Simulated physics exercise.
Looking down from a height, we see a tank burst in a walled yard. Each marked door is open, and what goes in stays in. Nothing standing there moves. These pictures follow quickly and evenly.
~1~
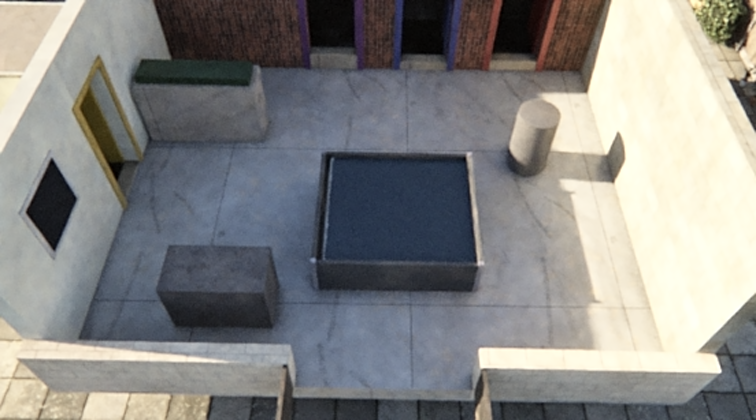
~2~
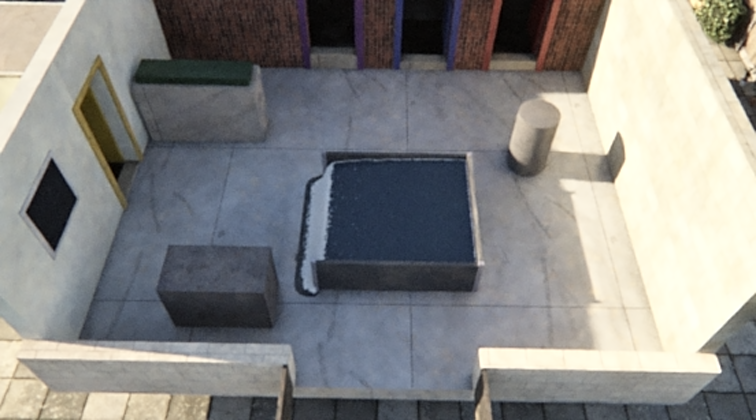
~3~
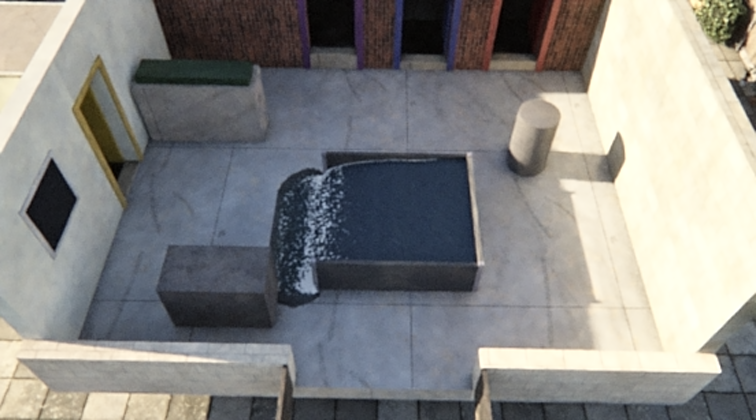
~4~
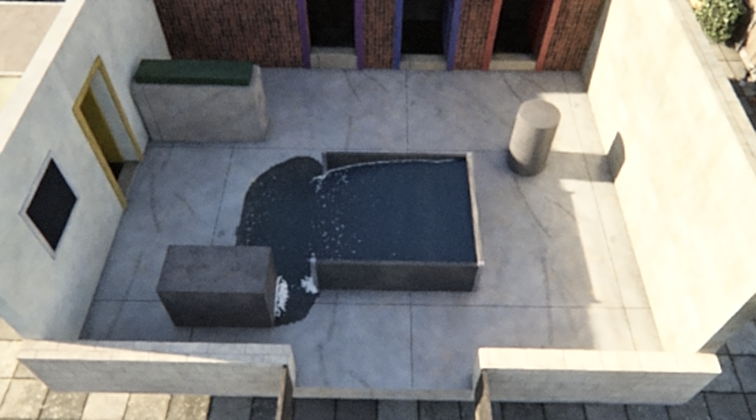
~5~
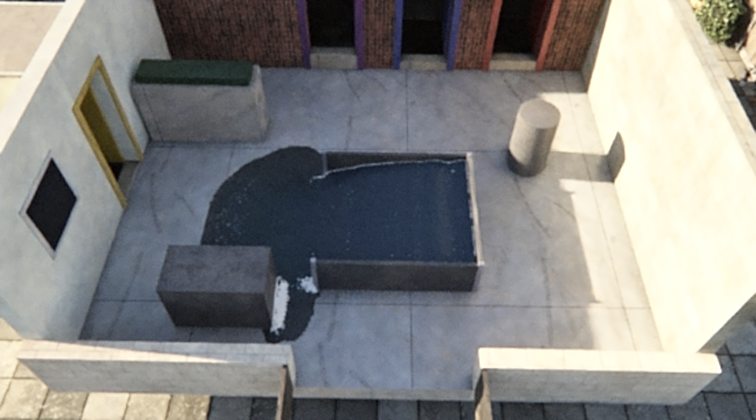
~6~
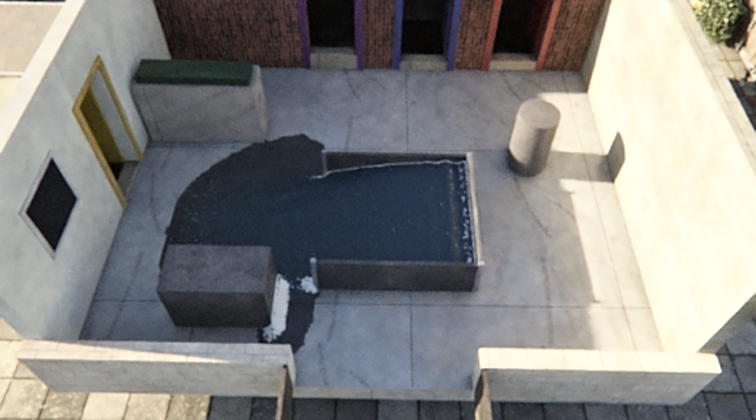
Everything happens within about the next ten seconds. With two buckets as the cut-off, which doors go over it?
Door by door: The yellow door goes over two buckets; the purple door stays within two buckets; the blue door stays within two buckets; the red door stays within two buckets.
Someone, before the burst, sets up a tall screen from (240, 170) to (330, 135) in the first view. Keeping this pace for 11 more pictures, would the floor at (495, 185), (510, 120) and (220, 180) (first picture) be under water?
Point by point: First not reached, second not reached, third submerged.
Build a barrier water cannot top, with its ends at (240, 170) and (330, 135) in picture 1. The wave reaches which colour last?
Answer: The red door.
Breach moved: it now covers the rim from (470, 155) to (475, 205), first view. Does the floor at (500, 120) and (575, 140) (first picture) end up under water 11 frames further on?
Submerged, then submerged.
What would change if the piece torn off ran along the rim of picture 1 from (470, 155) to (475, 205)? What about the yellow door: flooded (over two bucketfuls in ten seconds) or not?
Yellow holds.
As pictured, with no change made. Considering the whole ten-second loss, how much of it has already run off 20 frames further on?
Roughly 50 percent.
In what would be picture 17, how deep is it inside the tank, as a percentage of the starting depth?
Estimate: Around 34 per cent.
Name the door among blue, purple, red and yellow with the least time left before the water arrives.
Clearly the yellow one.
A moment on, water covers 25 % of the floor; the yellow door under two buckets in, the purple door not reached, the blue door not reached, the red door not reached.
Next, water covers 30 % of the floor; the yellow door far over two buckets in, the purple door not reached, the blue door not reached, the red door not reached.
Then, water covers 35 % of the floor; the yellow door far over two buckets in, the purple door not reached, the blue door not reached, the red door not reached.
Later, water covers 65 % of the floor; the yellow door far over two buckets in, the purple door wet at the sill, nothing in, the blue door not reached, the red door not reached.
In the end, water covers 90 % of the floor; the yellow door far over two buckets in, the purple door wet at the sill, nothing in, the blue door wet at the sill, nothing in, the red door wet at the sill, nothing in.
